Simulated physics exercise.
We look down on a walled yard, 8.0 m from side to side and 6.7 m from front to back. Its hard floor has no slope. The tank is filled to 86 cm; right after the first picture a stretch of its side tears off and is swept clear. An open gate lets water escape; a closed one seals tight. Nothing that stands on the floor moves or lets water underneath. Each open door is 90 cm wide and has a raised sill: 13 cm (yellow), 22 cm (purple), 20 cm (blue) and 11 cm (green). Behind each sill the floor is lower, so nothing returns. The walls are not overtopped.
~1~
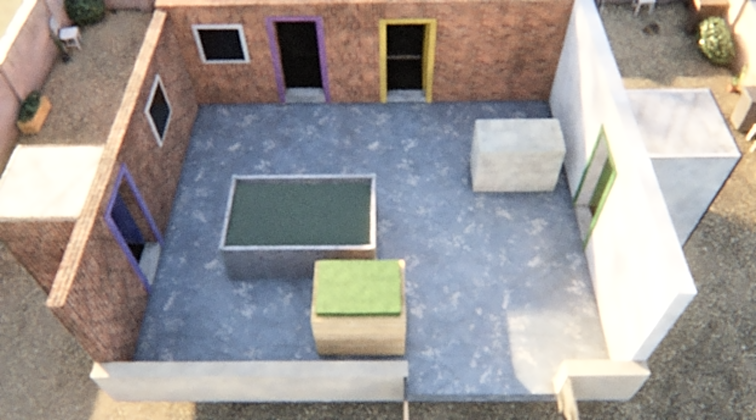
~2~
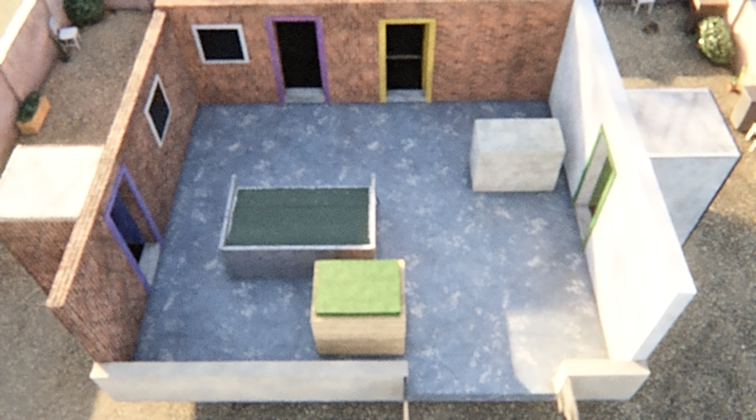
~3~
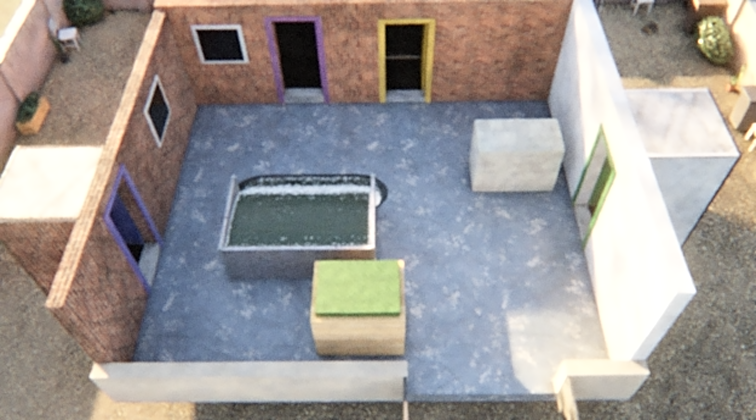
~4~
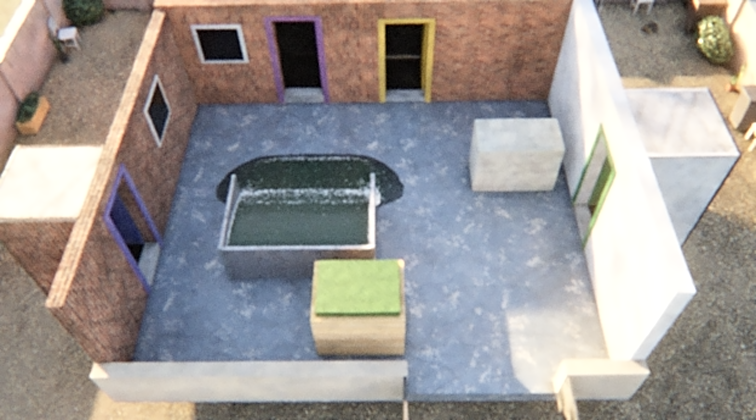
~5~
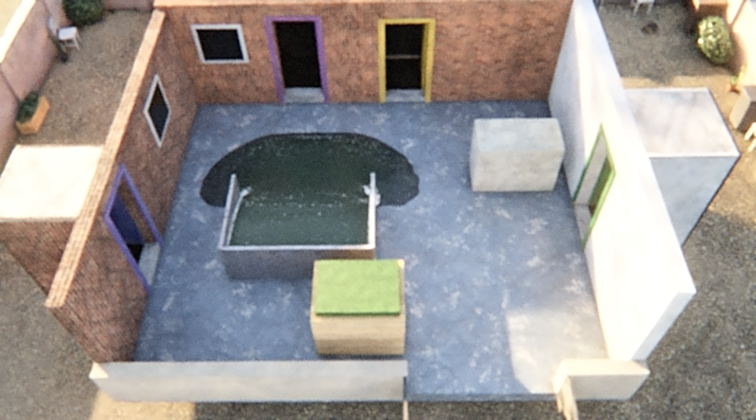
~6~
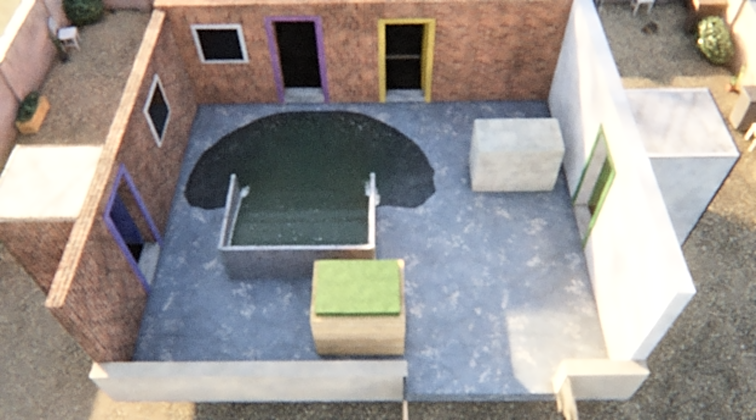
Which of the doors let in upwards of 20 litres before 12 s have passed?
Within that time: At the yellow door it goes over the limit; at the purple door it goes over the limit; at the blue door it does not reach the limit; at the green door it keeps below the limit.
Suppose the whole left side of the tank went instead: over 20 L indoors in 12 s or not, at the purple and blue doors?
Against that limit: Purple below, blue above.
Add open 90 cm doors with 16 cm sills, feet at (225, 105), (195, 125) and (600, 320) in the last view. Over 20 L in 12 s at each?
In turn: Over, past it, below.
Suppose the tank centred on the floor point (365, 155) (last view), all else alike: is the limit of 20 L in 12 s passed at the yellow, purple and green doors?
Then: Yellow past it, purple above, green below.
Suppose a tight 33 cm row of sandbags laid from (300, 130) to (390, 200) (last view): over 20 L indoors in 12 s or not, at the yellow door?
Against that limit: Yellow below.
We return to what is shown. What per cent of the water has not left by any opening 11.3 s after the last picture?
Some 84 per cent remains.
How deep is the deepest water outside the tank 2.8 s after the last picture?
Roughly 27 cm.
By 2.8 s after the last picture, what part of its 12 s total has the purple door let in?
About 100 per cent.
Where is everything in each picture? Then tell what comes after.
The tank at (301, 213) is whole and still, 86 cm deep, in the first frame.
The front is at a hidden place, 1.4 m from the gap on the tank's far side; 0.6 m2 of floor is under water; 86 cm left at the back of the tank, in the second frame.
The front is at a hidden place, 1.6 m from the gap on the tank's far side; 2.2 m2 of floor is under water; 79 cm left at the back of the tank, in the third frame.
The front is at (224, 185), 1.9 m from the gap on the tank's far side; 4.2 m2 of floor is under water; 73 cm left at the back of the tank, in the fourth frame.
The front is at (402, 159), 2.3 m from the gap on the tank's far side; 7.1 m2 of floor is under water; 71 cm left at the back of the tank, in the fifth frame.
Water pours out on the tank's far side and has run 2.8 m, to (275, 117); typically 9 cm deep outside, 63 cm at the tank's back, in the sixth frame.
Then, 0.7 s after the last picture water covers 35 % of the floor and is deepest (48 cm) near (323, 107); yellow door 26 cm at the sill, 8 L in, purple door 50 cm at the sill, 102 L in, blue door not reached, green door not reached.
Then, 1.5 s after the last picture water covers 35 % of the floor and is deepest (44 cm) near (197, 108); yellow door 24 cm at the sill, 49 L in, purple door 38 cm at the sill, 225 L in, blue door not reached, green door not reached.
Then, 2.8 s after the last picture water covers 45 % of the floor and is deepest (27 cm) near (538, 104); yellow door 15 cm at the sill, 78 L in, purple door 19 cm at the sill, 266 L in, blue door not reached, green door not reached.
Then, 6.3 s after the last picture water covers 85 % of the floor and is deepest (16 cm) near (137, 340); yellow door 6 cm at the sill, 81 L in, purple door 7 cm at the sill, 267 L in, blue door 6 cm at the sill, 0 L in, green door 4 cm at the sill, 0 L in.
Then, 11.3 s after the last picture water covers 100 % of the floor and is deepest (8 cm) near (536, 328); yellow door 5 cm at the sill, 81 L in, purple door 6 cm at the sill, 267 L in, blue door 7 cm at the sill, 0 L in, green door 2 cm at the sill, 0 L in.
